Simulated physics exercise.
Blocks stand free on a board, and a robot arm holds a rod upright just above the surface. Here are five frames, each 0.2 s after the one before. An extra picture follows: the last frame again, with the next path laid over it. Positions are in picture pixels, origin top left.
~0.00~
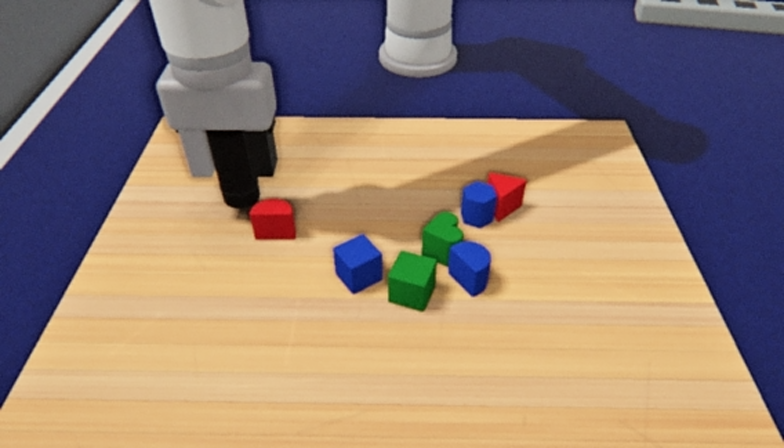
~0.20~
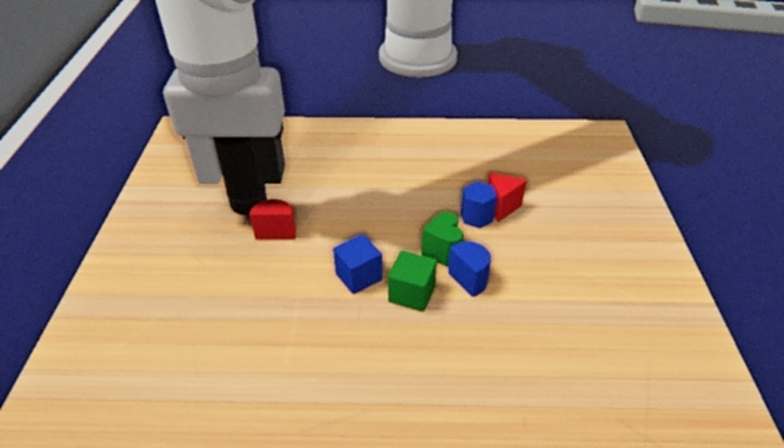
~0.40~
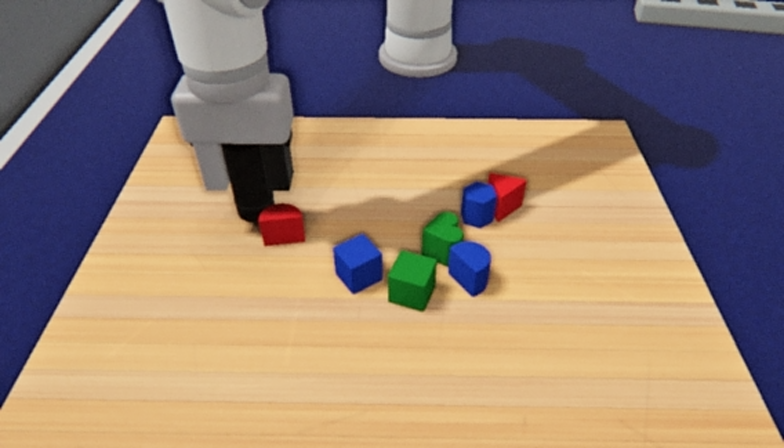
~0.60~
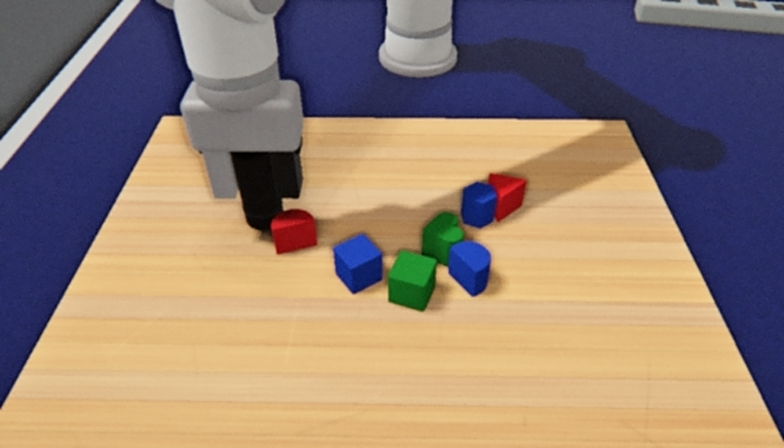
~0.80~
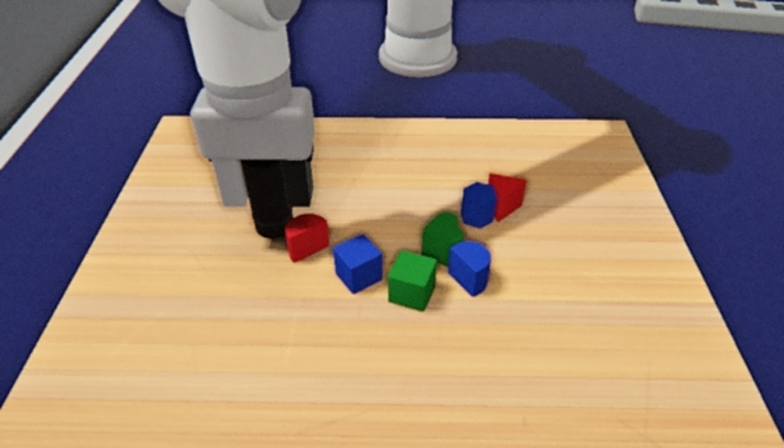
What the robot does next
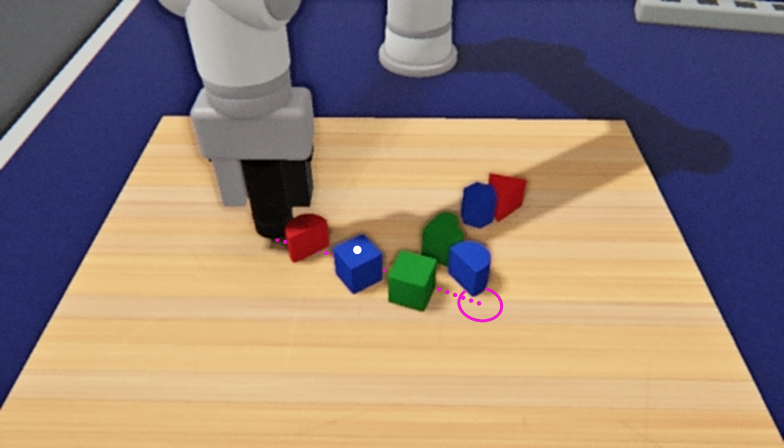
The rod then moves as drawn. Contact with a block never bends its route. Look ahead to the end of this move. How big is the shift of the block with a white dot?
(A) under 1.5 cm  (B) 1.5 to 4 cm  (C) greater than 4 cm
Letter C.
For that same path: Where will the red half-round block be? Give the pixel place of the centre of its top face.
It should be at (515, 304) by then.
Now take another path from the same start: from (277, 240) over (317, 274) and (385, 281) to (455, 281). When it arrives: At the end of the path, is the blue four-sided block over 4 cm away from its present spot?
I expect so.
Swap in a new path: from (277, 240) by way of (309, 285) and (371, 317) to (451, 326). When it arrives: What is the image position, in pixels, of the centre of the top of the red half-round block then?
That would be at about pixel (330, 234).
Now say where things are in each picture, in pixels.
Tip of the rod at (242, 198), middles of tops, red half-round block at (272, 207), blue four-sided block at (357, 250), green four-sided block at (413, 267), blue half-round block at (473, 253), in the first frame.
Rod at (249, 204), nothing pushed, in the second frame.
Rod at (257, 211), red half-round block at (280, 211), in the third frame.
Rod at (265, 219), red half-round block at (291, 217), in the fourth frame.
Rod at (275, 227), red half-round block at (303, 222), blue four-sided block at (357, 250), green four-sided block at (413, 267), blue half-round block at (473, 253), in the fifth frame.
The line goes from (277, 240) directly to (480, 304); the dot is on the blue four-sided block.
What follows on the original path. One third of the way, rod at (341, 245); red half-round block at (372, 244), turned 15° clockwise; blue four-sided block at (380, 265), turned 15° clockwise; green four-sided block at (424, 273), turned 15° anticlockwise.
Two thirds of the way, rod at (410, 266); red half-round block at (443, 270), turned 35° clockwise; blue four-sided block at (397, 289), turned 55° clockwise; green four-sided block at (450, 295), turned 25° anticlockwise.
At the end, rod at (482, 291); red half-round block at (515, 304), turned 70° clockwise; blue four-sided block at (397, 289), turned 55° clockwise; green four-sided block at (468, 314); blue half-round block at (492, 253), turned 30° anticlockwise.
